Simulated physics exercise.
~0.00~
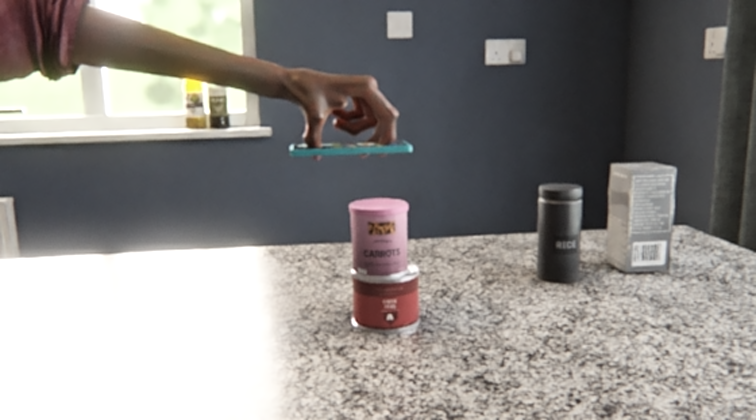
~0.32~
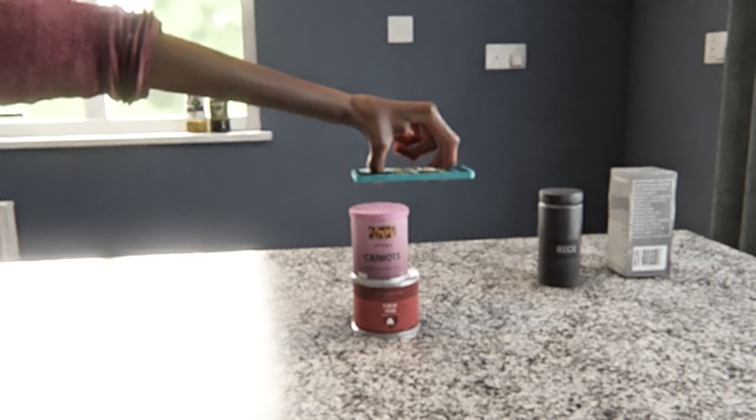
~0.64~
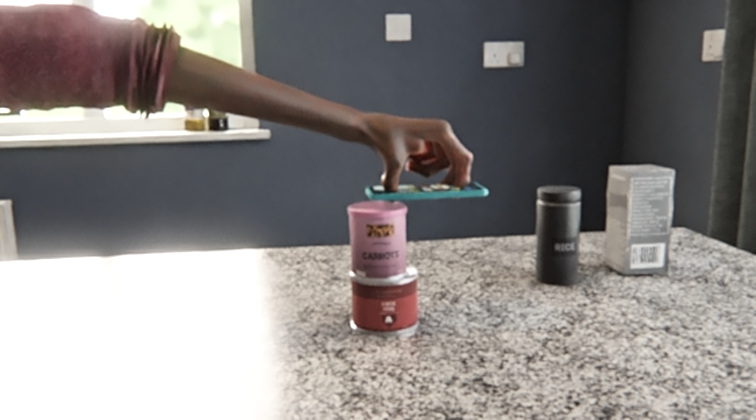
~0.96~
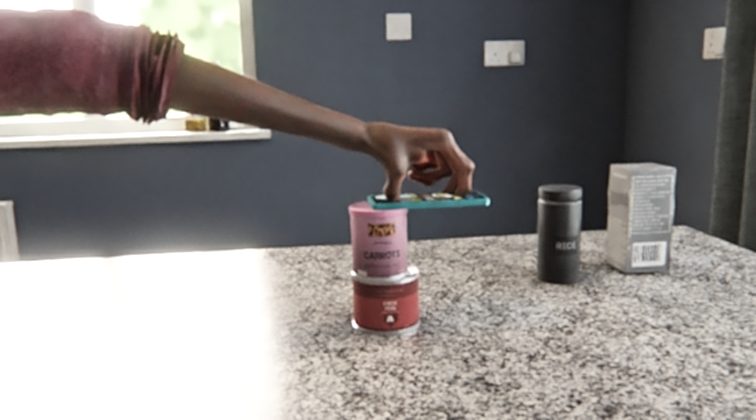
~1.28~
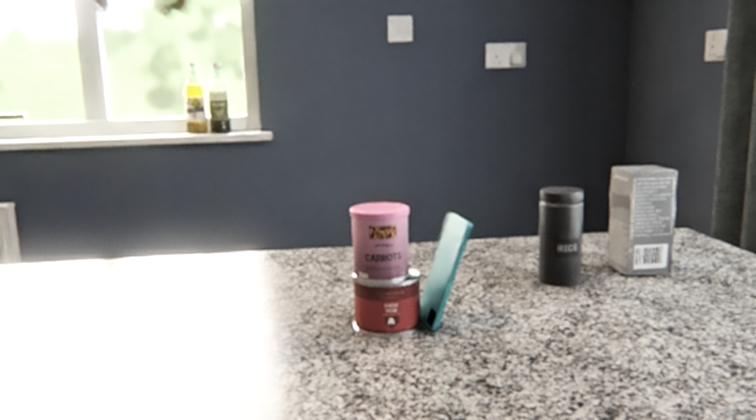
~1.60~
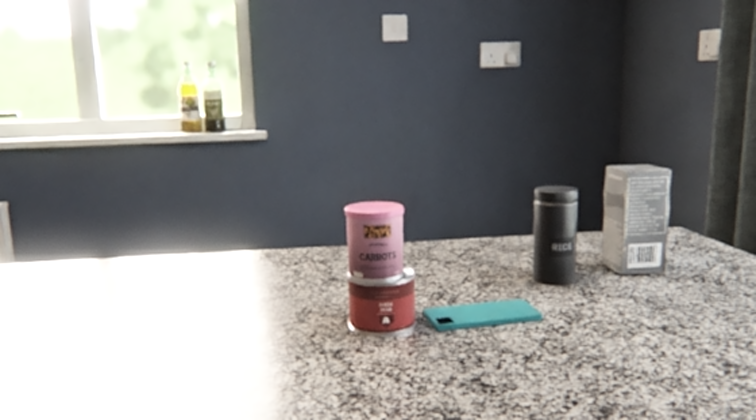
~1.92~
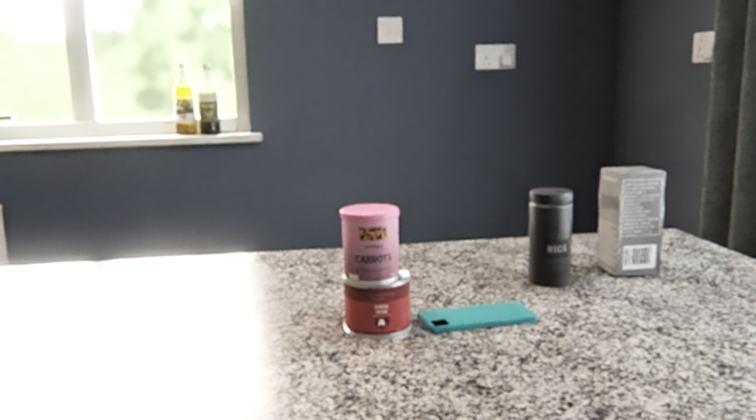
On a speckled kitchen counter, a hand lowered a turquoise phone onto the right edge of a pink pot stacked on a red tub and let go, but the phone tipped off and ended up lying flat beside the still-standing pot and tub.
